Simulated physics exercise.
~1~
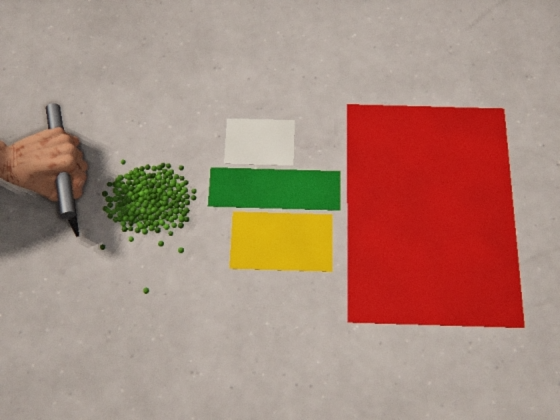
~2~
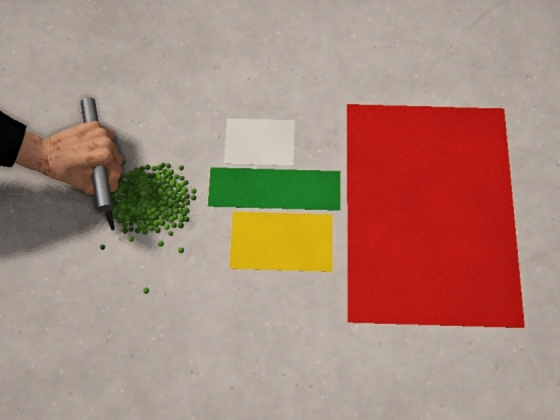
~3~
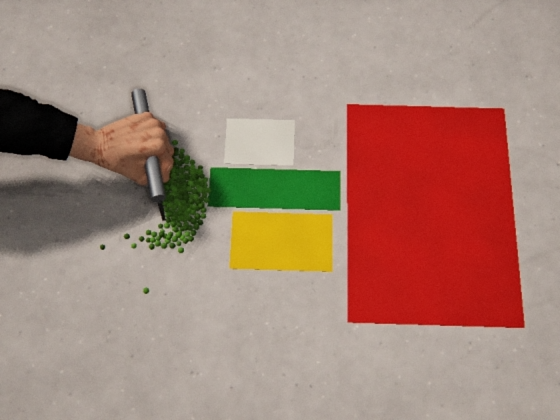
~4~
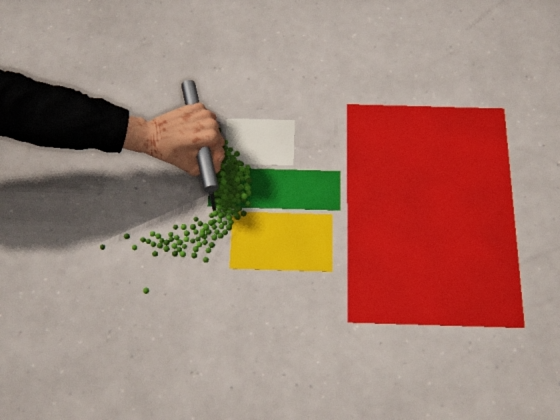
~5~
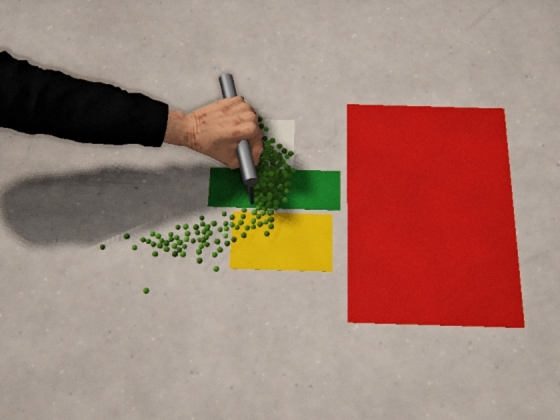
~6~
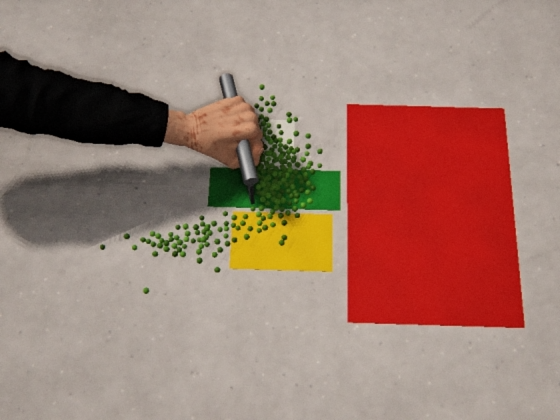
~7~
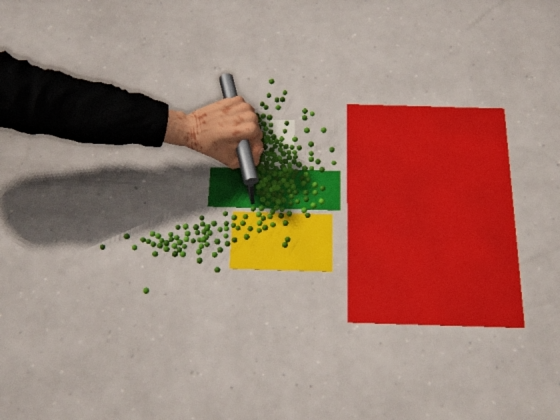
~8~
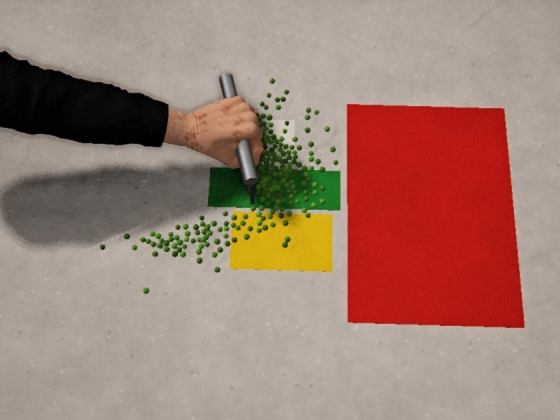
A pale, rough concrete-like surface is seen from above, with a heap of small green balls at the left, white, green and yellow mats stacked near the middle, and a large red mat at the right. A hand in a black sleeve holds a grey, pen-like tool and moves it rightwards into the heap. It pushes the balls across onto the smaller mats, leaving a loose trail behind. The hand then stops over the green mat, while the balls spread a little further and settle. They end scattered over the three smaller mats and bare surface, with none on the red.
